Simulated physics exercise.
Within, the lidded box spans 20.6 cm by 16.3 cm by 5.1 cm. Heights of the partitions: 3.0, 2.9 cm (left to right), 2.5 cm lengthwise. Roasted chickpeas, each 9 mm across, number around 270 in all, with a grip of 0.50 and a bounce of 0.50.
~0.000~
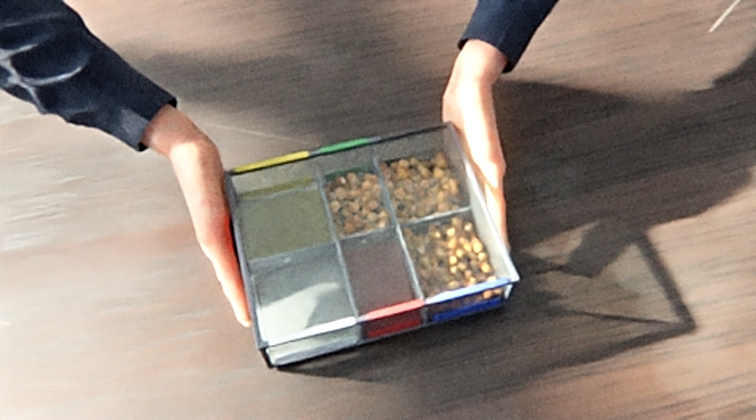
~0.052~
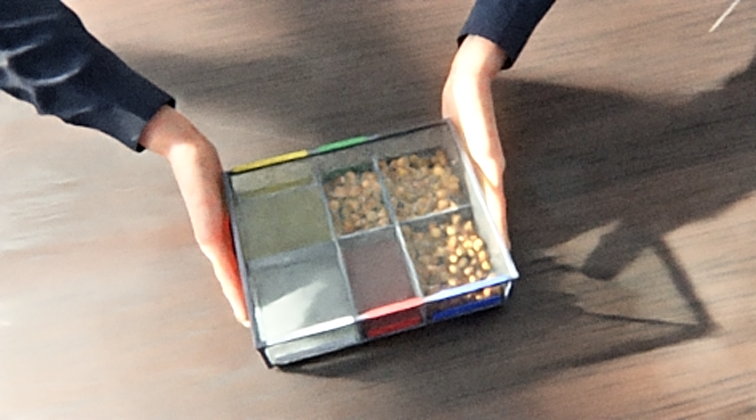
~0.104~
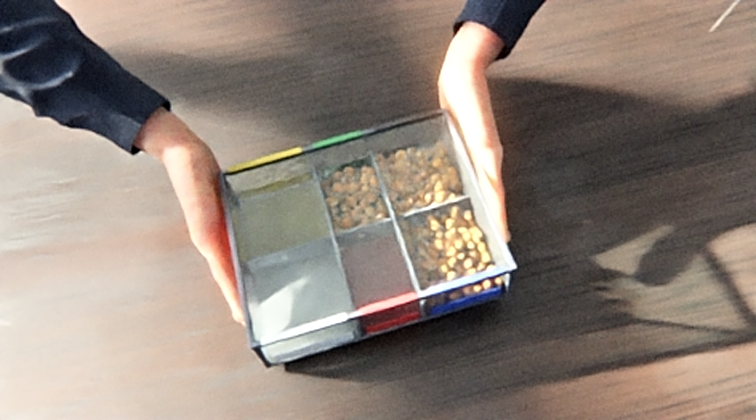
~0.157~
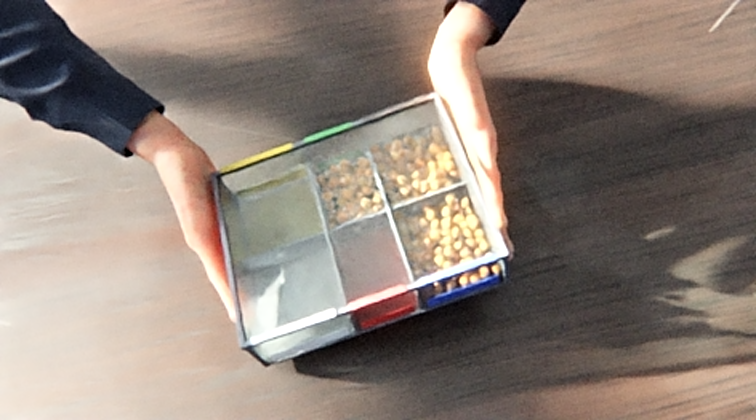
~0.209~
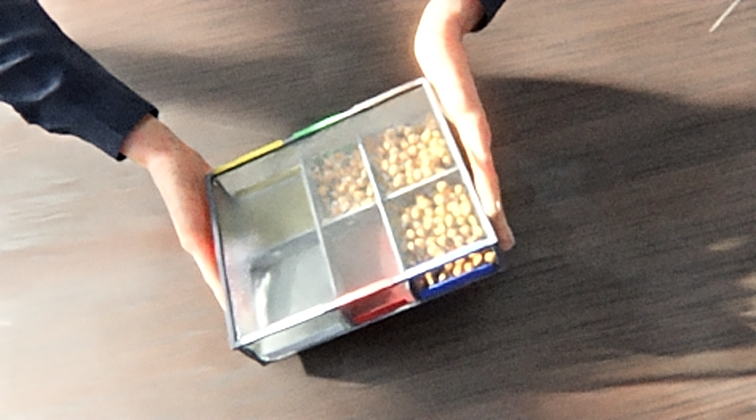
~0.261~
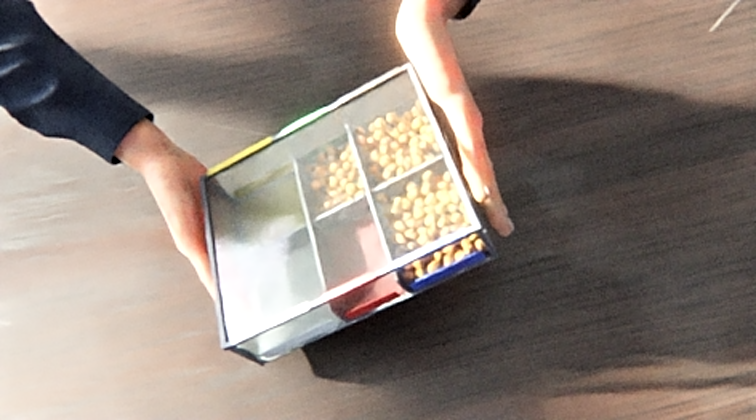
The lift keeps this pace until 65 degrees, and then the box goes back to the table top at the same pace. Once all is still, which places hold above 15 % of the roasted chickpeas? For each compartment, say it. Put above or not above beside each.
Red: Not above; blue: Above; green: Above; yellow: Not above; white: Not above; black: Above.
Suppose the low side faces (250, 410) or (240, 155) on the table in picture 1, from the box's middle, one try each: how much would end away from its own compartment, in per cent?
15 and 15 %.
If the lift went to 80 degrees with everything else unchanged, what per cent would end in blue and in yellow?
Shares: Blue 15 and yellow 20, per cent.
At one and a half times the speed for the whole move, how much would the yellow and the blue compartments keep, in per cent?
The yellow compartment gets 10 % while the blue one gets 25 %.
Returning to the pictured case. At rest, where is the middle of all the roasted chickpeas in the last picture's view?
Roughly (403, 216).
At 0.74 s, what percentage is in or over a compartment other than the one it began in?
Estimate: Some 5 %.
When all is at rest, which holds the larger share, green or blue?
Blue compartment.
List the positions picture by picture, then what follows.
Box tilt 0 degrees, front corners at (262, 344) and (513, 278); blue 40 %, green 25 %, black 35 %, in the first frame.
Box tilt 1 degrees, front corners at (260, 343) and (512, 275), in the second frame.
Box tilt 5 degrees, front corners at (255, 343) and (510, 267), lowest corner left back, in the third frame.
Box tilt 12 degrees, front corners at (246, 343) and (503, 253), lowest corner left back, in the fourth frame.
Box tilt 18 degrees, front corners at (237, 343) and (491, 240), lowest corner left back, in the fifth frame.
Box tilt 24 degrees, front corners at (228, 343) and (474, 227), lowest corner left back; blue 40 %, green 25 %, black 35 %. The box's pace is about 120 degrees a second, in the sixth frame.
Then, at 0.74 s, tilt 62 degrees; red 5 %, blue 40 %, green 25 %, black 35 %.
After 1.06 s, tilt 25 degrees; blue 35 %, green 25 %, yellow 5 %, black 30 %.
After 1.48 s, tilt 0 degrees; blue 35 %, green 25 %, yellow 5 %, black 30 %.
In the end, at 1.8 s, red 0 %, blue 35 %, green 25 %, yellow 5 %, white 0 %, black 30 %.
